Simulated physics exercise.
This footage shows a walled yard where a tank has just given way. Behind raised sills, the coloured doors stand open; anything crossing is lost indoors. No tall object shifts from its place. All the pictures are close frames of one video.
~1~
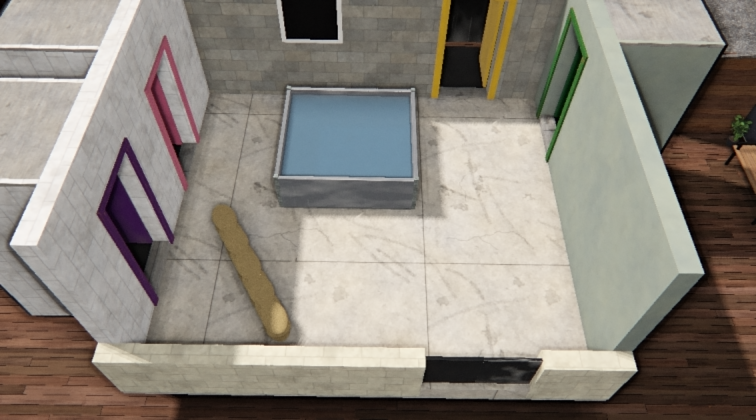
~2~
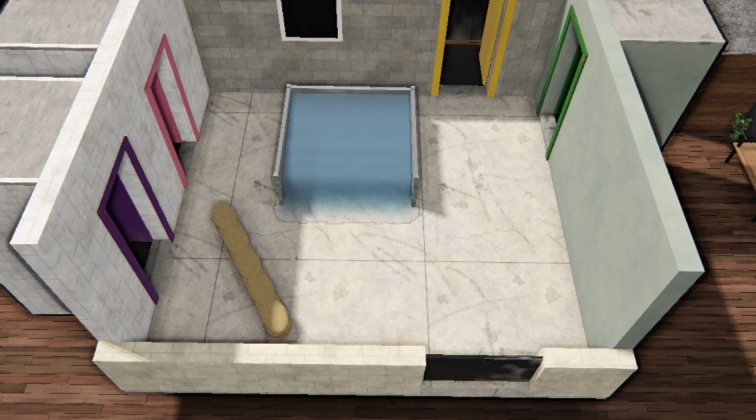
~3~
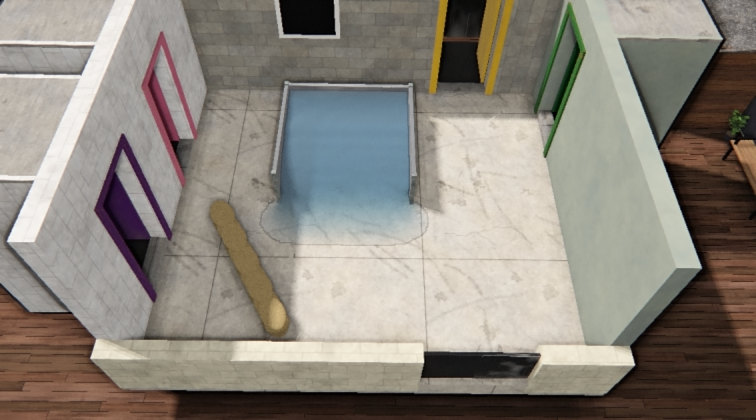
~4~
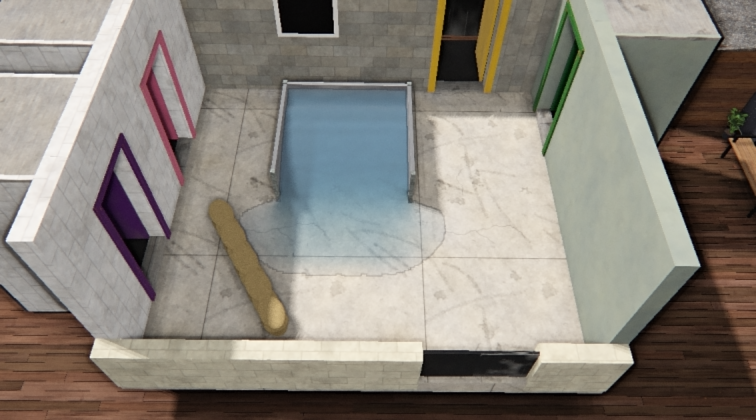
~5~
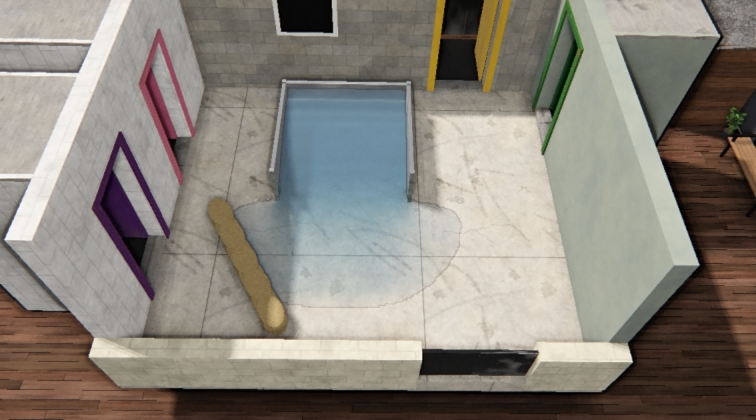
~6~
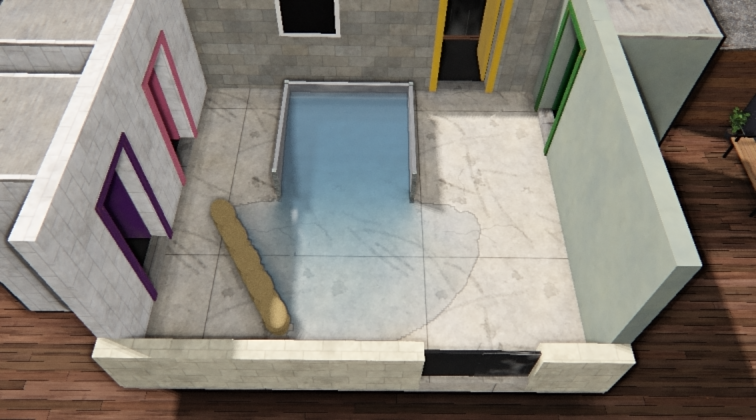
The footage shows a walled yard with coloured open doors and a raised tank of still water, whose front gives way; water pours out and spreads across the pale floor, reaching a long tan barrier on the left.
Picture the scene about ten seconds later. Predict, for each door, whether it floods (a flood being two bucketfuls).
As I see it, the yellow door sees more than two buckets come in; the pink door sees more than two buckets come in; the purple door sees no more than two buckets come in; the green door sees no more than two buckets come in.
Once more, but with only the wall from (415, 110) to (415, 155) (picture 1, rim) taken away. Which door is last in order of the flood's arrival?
My pick: The pink-painted one.
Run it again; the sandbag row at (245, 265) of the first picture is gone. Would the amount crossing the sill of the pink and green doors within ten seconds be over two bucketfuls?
As I see it, the pink door breaks the limit but the green door stays inside the limit.
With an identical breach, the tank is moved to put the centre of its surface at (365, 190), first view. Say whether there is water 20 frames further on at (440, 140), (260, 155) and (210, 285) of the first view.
Spared, hit, hit.
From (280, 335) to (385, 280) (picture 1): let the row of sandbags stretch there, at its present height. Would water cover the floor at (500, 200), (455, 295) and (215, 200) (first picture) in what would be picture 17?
In order - unaffected; swamped; unaffected.
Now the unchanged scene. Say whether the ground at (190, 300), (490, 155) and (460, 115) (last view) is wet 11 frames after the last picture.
The three points read soaked through, clear and clear.
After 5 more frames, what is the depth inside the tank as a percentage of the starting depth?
Near 48 in a hundred.
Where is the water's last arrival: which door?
I'd go with the yellow one.
A moment on, water covers 35 % of the floor; the yellow door not reached, the pink door not reached, the purple door not reached, the green door not reached.
Next, water covers 45 % of the floor; the yellow door not reached, the pink door not reached, the purple door not reached, the green door not reached.
Then, water covers 65 % of the floor; the yellow door not reached, the pink door wet at the sill, nothing in, the purple door wet at the sill, nothing in, the green door not reached.
Later, water covers 95 % of the floor; the yellow door over two buckets in, the pink door under two buckets in, the purple door under two buckets in, the green door wet at the sill, nothing in.
In the end, water covers 95 % of the floor; the yellow door far over two buckets in, the pink door over two buckets in, the purple door under two buckets in, the green door wet at the sill, nothing in.
